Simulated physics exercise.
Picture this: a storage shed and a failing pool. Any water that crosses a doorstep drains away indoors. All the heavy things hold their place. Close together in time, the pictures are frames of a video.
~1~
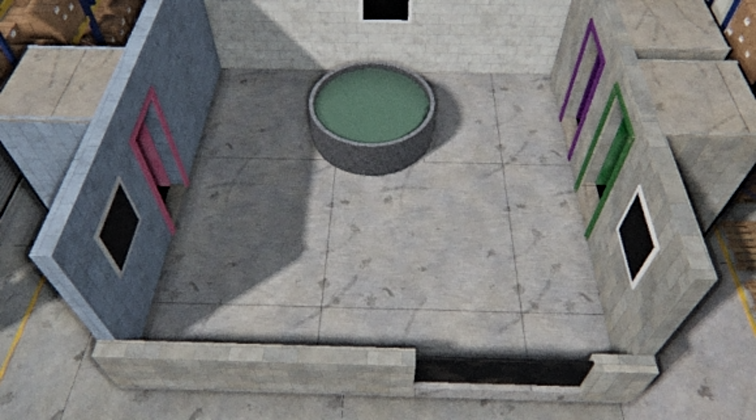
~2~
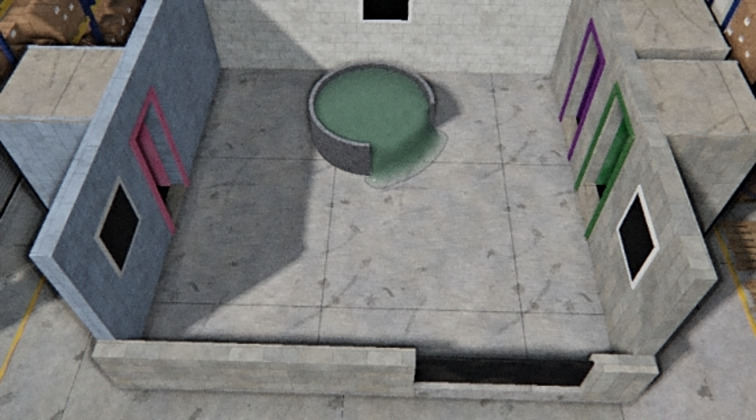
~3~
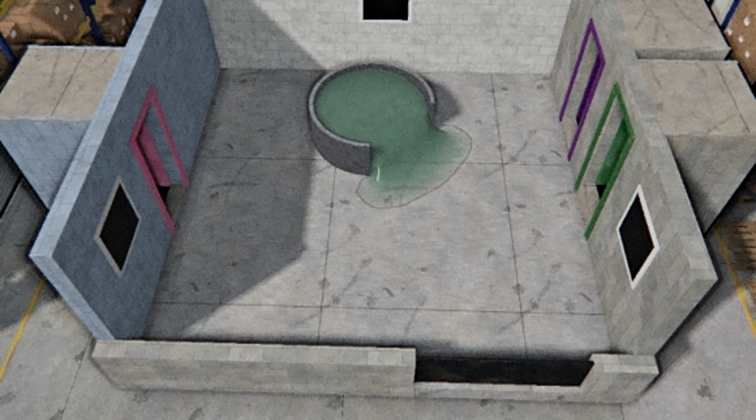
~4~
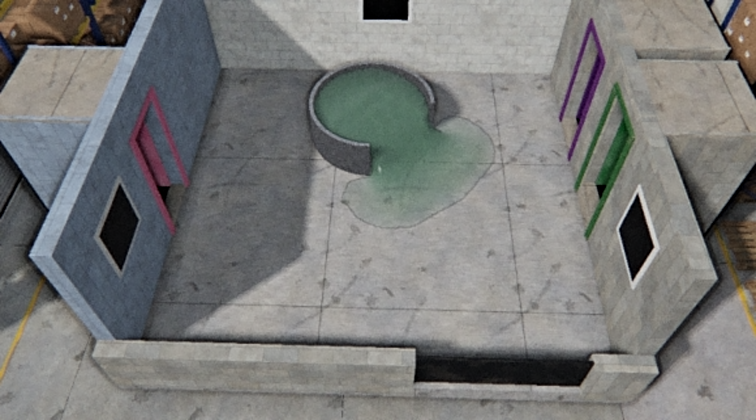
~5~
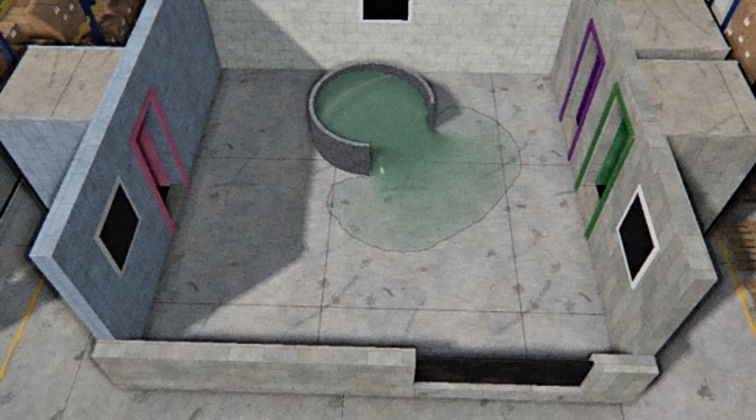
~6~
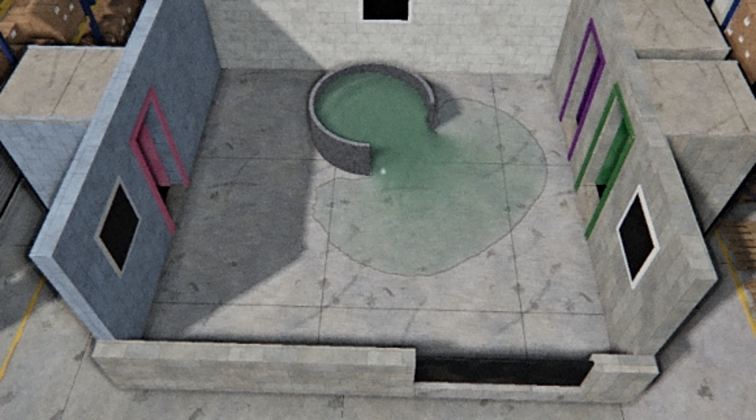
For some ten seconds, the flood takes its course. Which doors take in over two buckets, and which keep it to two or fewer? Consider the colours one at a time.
Outcome: The pink door will let through no more than two buckets; the green door will let through no more than two buckets; the purple door will let through no more than two buckets.
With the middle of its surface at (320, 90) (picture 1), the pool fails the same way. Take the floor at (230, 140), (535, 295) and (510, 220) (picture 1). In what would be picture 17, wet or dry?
Bone-dry, soaked, soaked.
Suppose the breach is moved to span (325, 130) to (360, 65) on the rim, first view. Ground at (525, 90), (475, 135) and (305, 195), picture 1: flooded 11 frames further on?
Untouched, untouched, untouched.
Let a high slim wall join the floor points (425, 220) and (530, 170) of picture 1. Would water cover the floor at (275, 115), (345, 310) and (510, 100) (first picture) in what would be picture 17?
The first is still bare, the second inundated and the third inundated.
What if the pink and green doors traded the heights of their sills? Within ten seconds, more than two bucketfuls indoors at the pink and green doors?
First pink doesn't reach it, then green gets too much.
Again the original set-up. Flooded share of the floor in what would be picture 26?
It comes out near 45 percent.
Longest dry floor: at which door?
I pick the pink one.
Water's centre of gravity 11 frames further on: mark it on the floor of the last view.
I reckon somewhere around (445, 198).
A moment on, water covers 40 % of the floor; the pink door not reached, the green door wet at the sill, nothing in, the purple door wet at the sill, nothing in.
Next, water covers 40 % of the floor; the pink door not reached, the green door wet at the sill, nothing in, the purple door wet at the sill, nothing in.
Then, water covers 45 % of the floor; the pink door not reached, the green door wet at the sill, nothing in, the purple door under two buckets in.
Later, water covers 75 % of the floor; the pink door not reached, the green door wet at the sill, nothing in, the purple door under two buckets in.
In the end, water covers 100 % of the floor; the pink door wet at the sill, nothing in, the green door wet at the sill, nothing in, the purple door under two buckets in.
